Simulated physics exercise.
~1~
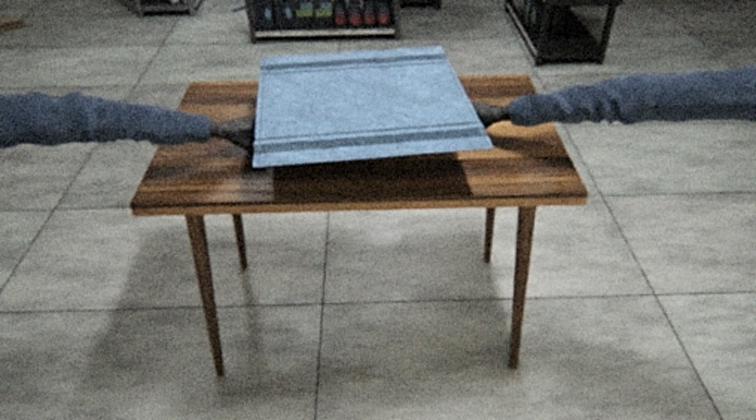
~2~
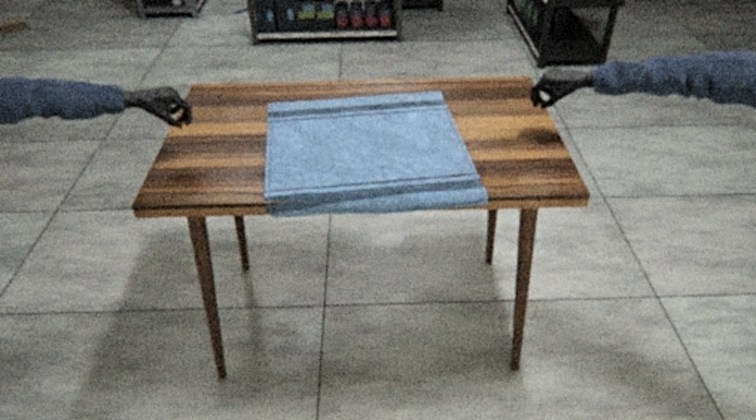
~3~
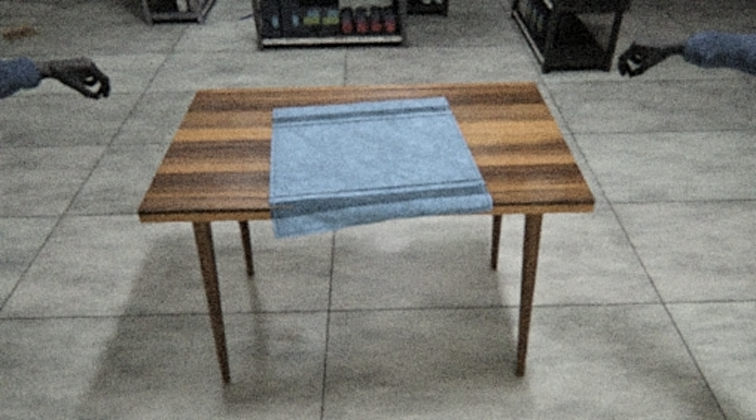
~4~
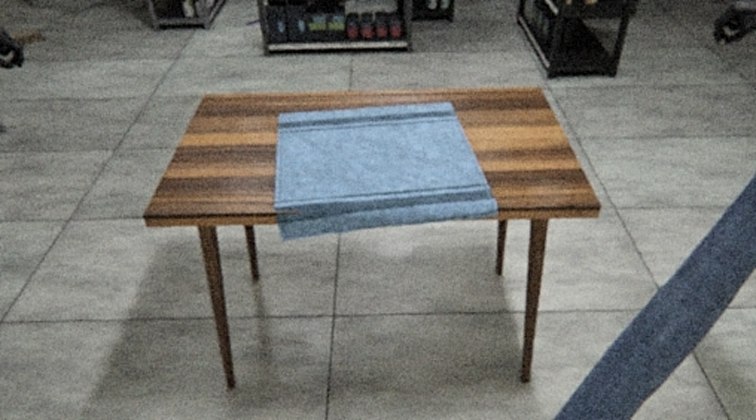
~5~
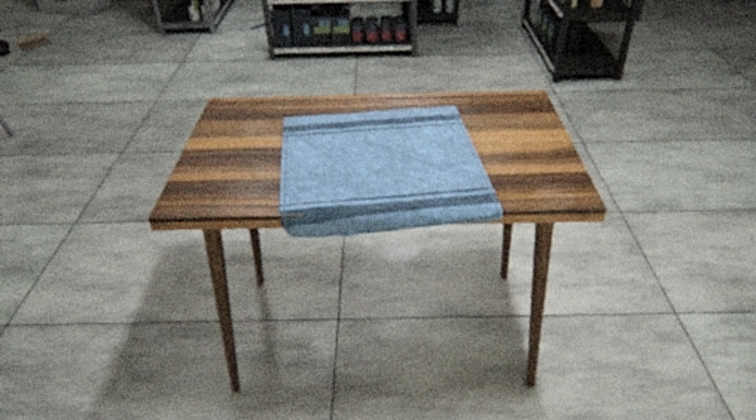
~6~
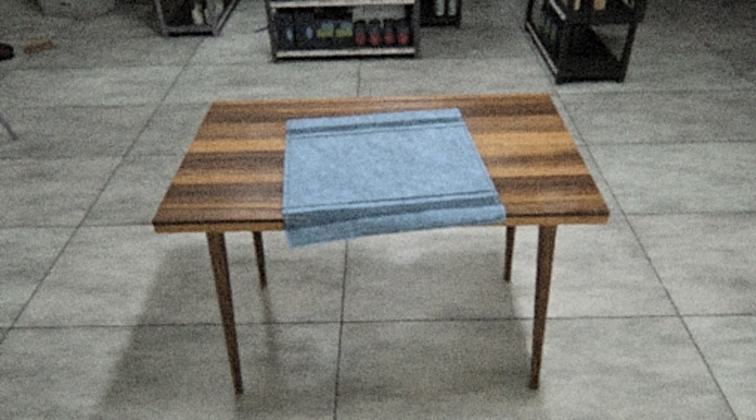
We see two hands lower a blue hand towel with darker stripes onto a striped wooden table, let go, and withdraw to the left and right. The towel's front edge droops slightly over the table's front edge, and the towel stays lying on the tabletop.
